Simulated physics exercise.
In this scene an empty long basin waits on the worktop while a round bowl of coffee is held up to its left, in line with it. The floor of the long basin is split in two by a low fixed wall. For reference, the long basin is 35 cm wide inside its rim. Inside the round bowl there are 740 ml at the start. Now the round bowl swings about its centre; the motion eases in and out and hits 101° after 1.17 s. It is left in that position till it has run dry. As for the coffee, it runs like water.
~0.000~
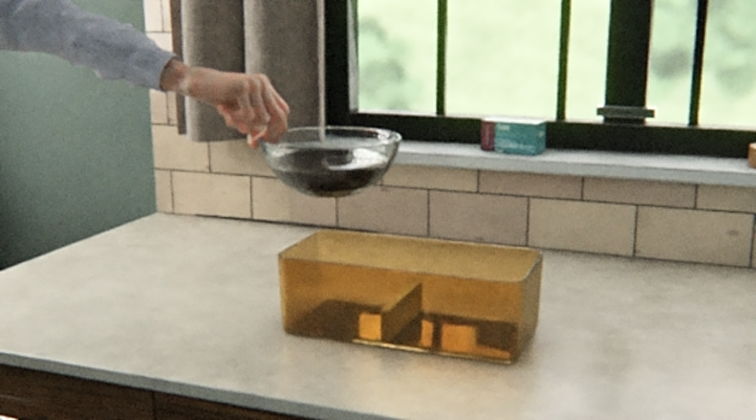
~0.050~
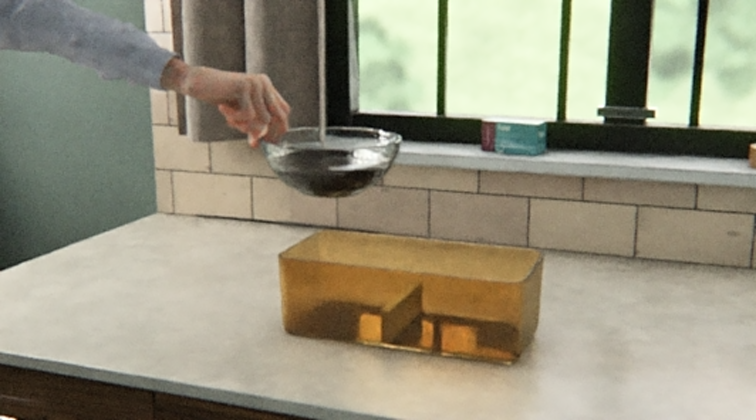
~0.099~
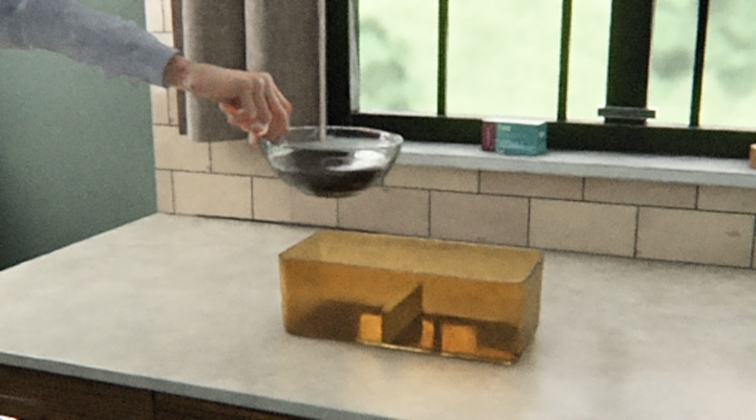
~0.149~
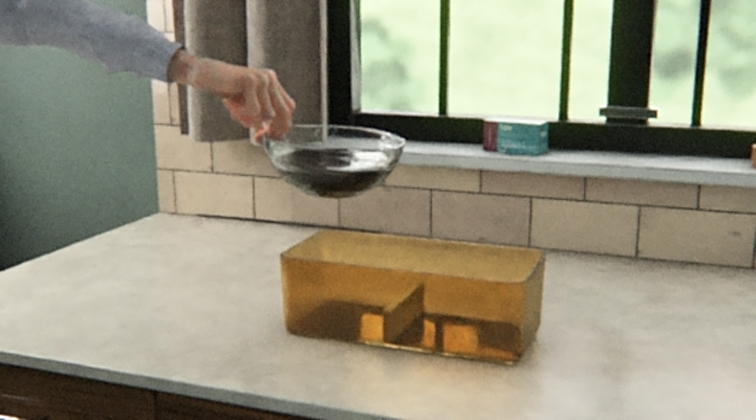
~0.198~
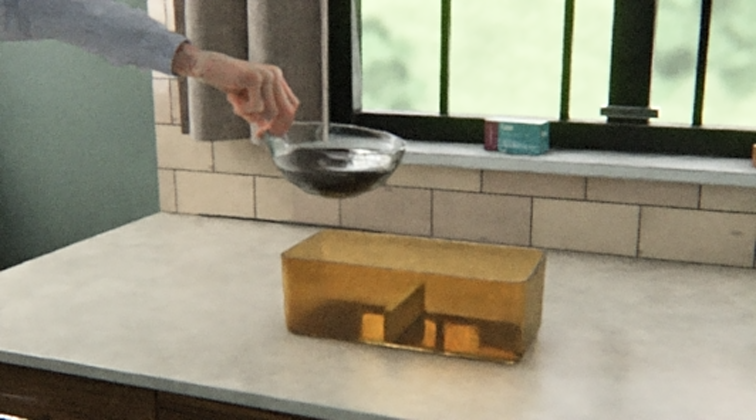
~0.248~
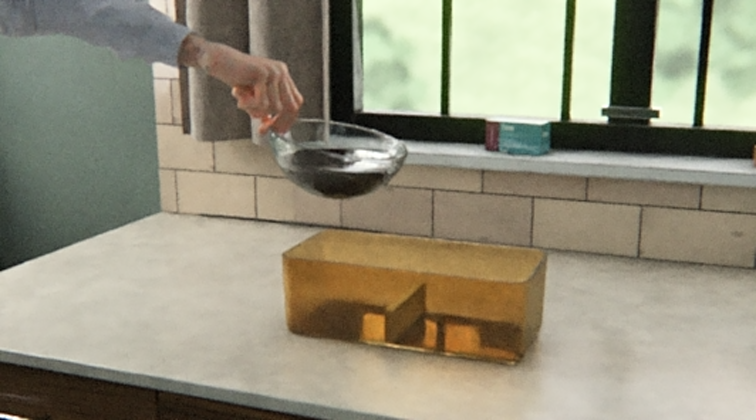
A hand reaching in from the left holds a clear glass bowl of dark coffee above a pale worktop, tilting it slowly and slightly, its right side dipping a little more as the clip goes on. Below and to the right sits a long, see-through amber basin with a low dividing wall inside. The kitchen corner, seen from slightly above by a nearly still camera, has cream tiles, a grey curtain, and a small teal-and-red box beneath a black-framed window.
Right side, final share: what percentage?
75 per cent.
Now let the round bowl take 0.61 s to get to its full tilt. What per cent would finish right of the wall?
Estimate: Close to 60 per cent.
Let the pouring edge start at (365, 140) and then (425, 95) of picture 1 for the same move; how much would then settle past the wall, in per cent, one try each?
I'd say 30 percent on the first go, 95 percent on the next.
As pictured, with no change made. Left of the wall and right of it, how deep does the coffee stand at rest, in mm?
Once settled, the left stands around 8 mm and the right around 20 mm.
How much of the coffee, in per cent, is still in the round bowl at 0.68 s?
Roughly 48 percent.
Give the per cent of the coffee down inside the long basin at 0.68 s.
I'd estimate some 20 percent of the liquid.
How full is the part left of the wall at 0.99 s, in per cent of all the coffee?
20 %.
After 0.68 s the tilt is 63° and 48 per cent is still to pour, 0 is left of the wall and 19 right of it.
After 0.99 s the tilt is 95° and 1 per cent is still to pour, 21 is left of the wall and 75 right of it.
After 1.31 s the tilt is 101° and 0 per cent is still to pour, 24 is left of the wall and 75 right of it.
After 1.67 s the tilt is 101° and 0 per cent is still to pour, 24 is left of the wall and 75 right of it.
In the end 24 per cent lies left of the wall, 75 right of it and 0 outside.
